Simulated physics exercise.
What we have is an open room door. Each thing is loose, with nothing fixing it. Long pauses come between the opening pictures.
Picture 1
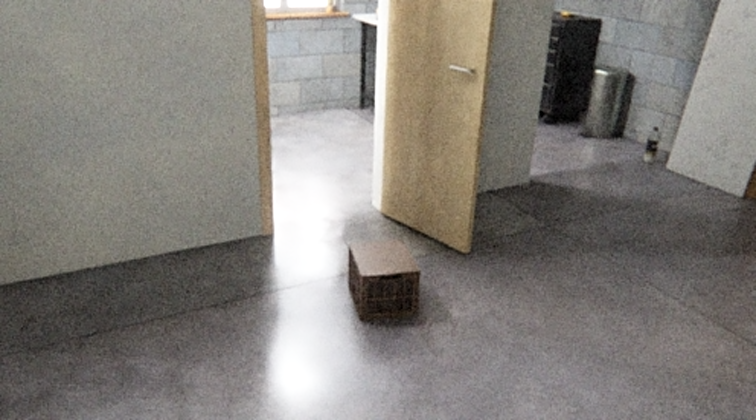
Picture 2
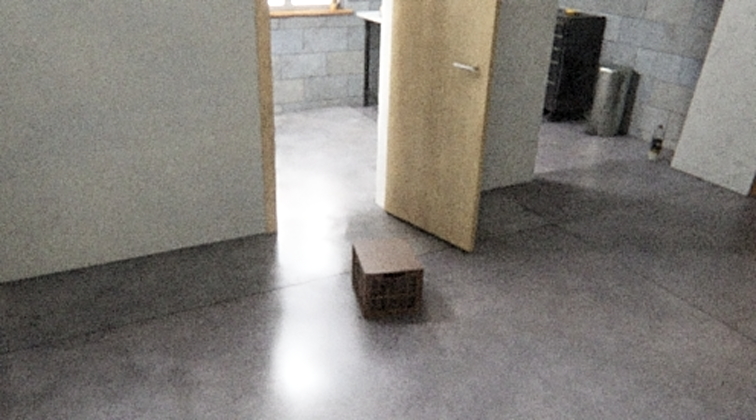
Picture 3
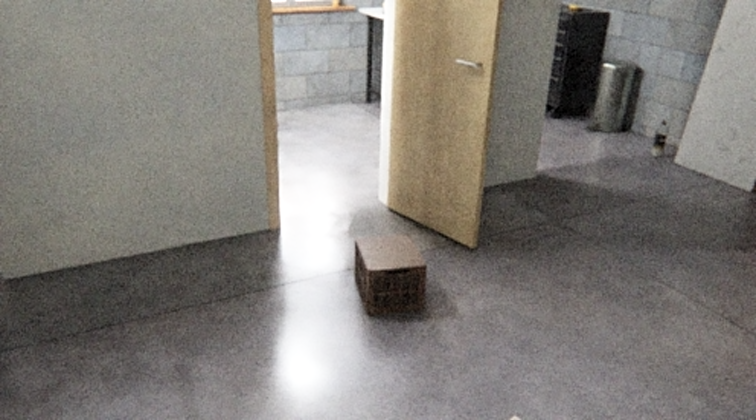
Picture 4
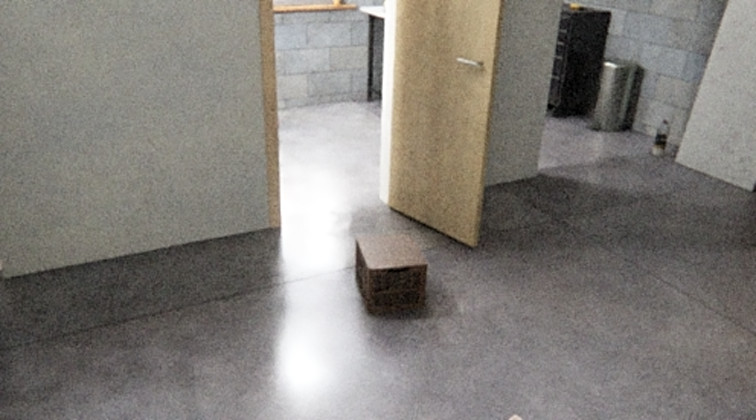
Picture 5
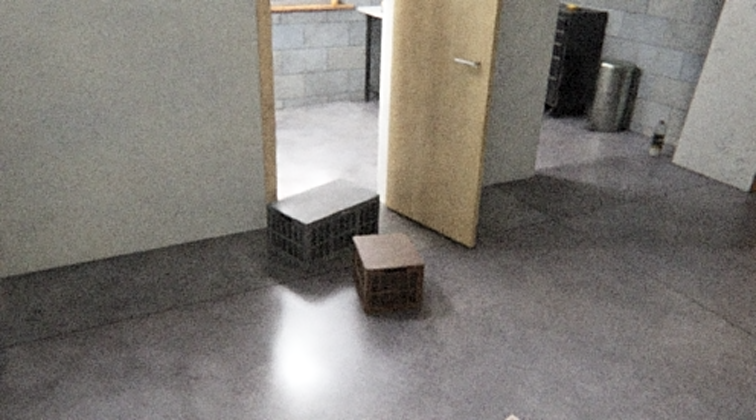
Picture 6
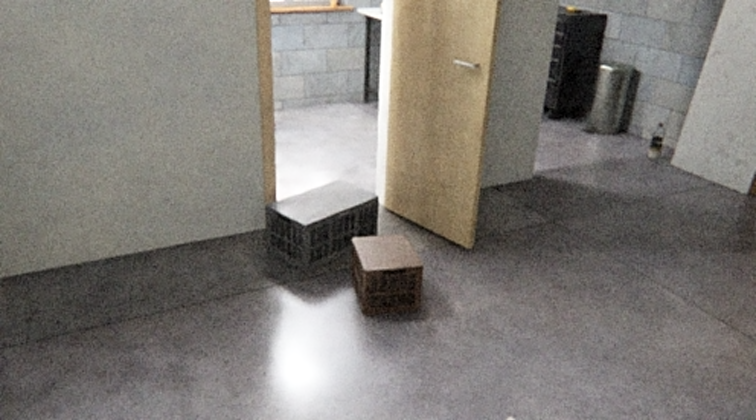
In a bare room with a grey floor, a wooden door stood wide open beside a small brown crate; later a larger grey chest appeared in the doorway, and nothing else noticeably moved.
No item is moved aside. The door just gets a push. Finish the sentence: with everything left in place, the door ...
The door is held partway open.
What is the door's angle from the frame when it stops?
Open angle: About 50°.
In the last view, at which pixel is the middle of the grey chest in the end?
Looks like it settles somewhere around (313, 223).
Then, 0.60 s after the last picture, open by 92°.
Then, 0.90 s after the last picture, open by 77°.
Then, 1.20 s after the last picture, open by 60°.
Then, 1.40 s after the last picture, open by 53°; grey chest slid a little near (317, 223).
At rest, open by 50°; both in place. Seen from the same camera at the end, grey chest near (313, 223).
